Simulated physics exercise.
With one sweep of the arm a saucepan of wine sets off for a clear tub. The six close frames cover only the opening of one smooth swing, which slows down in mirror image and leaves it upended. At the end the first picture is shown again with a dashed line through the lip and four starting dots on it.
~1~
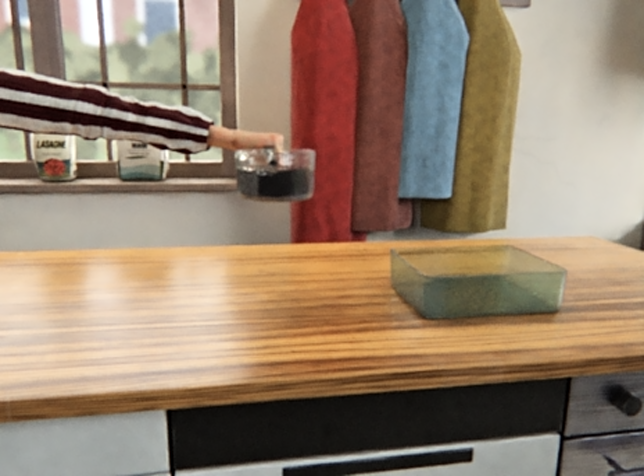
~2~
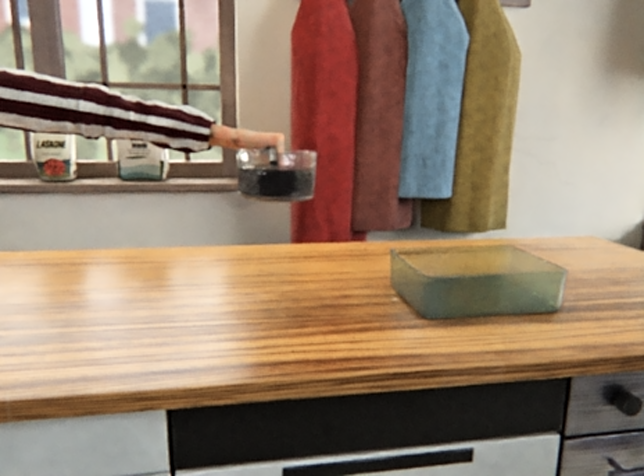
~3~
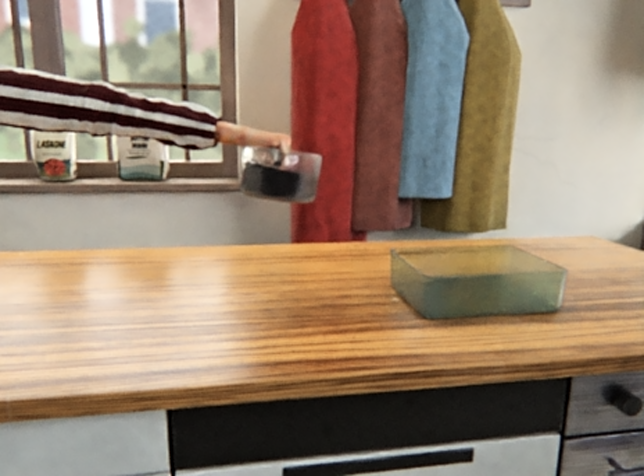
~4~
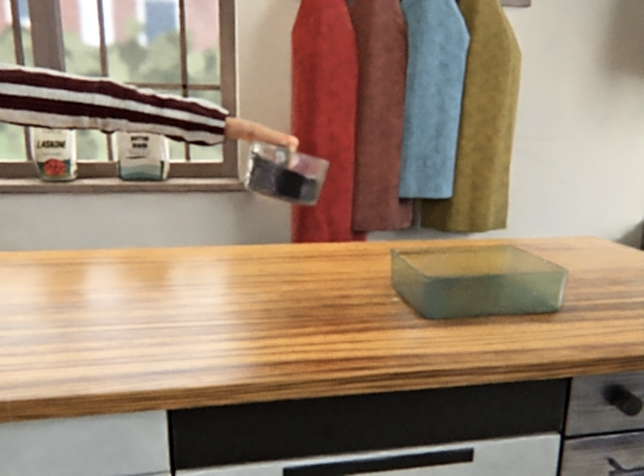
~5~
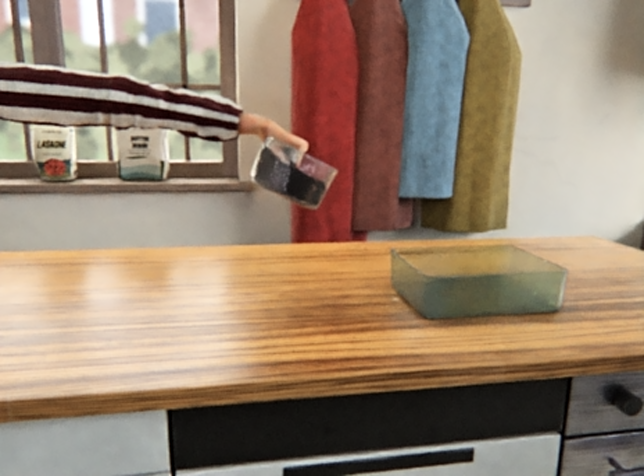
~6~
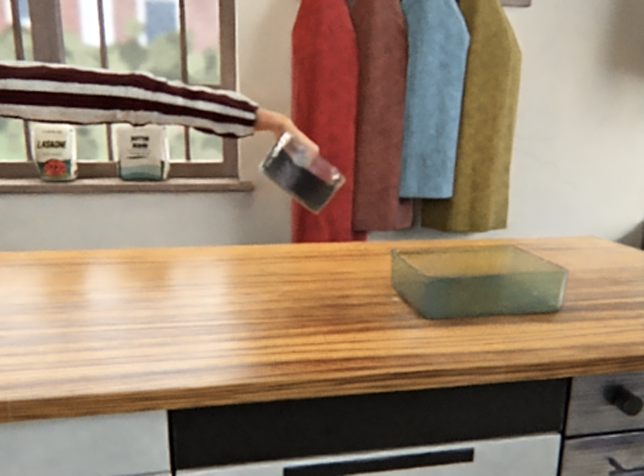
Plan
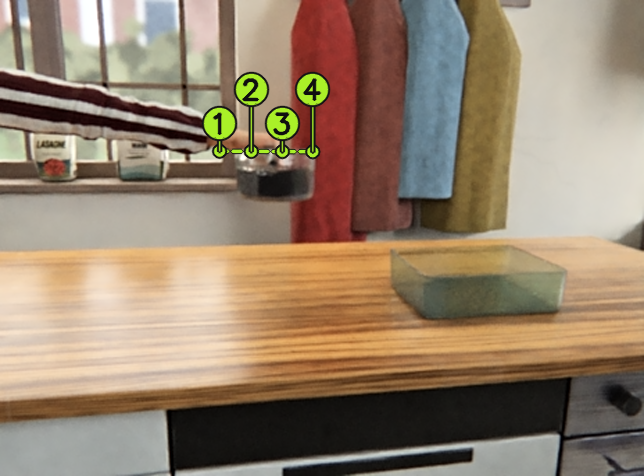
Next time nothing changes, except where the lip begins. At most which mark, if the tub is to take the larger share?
Choose 3.
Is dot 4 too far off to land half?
No, that is safe.
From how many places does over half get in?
Two of them.
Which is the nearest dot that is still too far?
2 it is.
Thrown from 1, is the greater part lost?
Yes, it does.
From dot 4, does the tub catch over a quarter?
Yes.
In lime, 1 at (219, 151); 2 at (251, 151); 3 at (282, 151); 4 at (312, 151).
Choosing 1, about 0 % lands in the tub, 100 % falls short.
Choosing 2, about 4 % lands in the tub, 92 % falls short and 4 % goes beside or beyond.
Choosing 3, about 73 % lands in the tub, 14 % falls short and 14 % goes beside or beyond.
Choosing 4, about 71 % lands in the tub, 5 % falls short and 25 % goes beside or beyond.
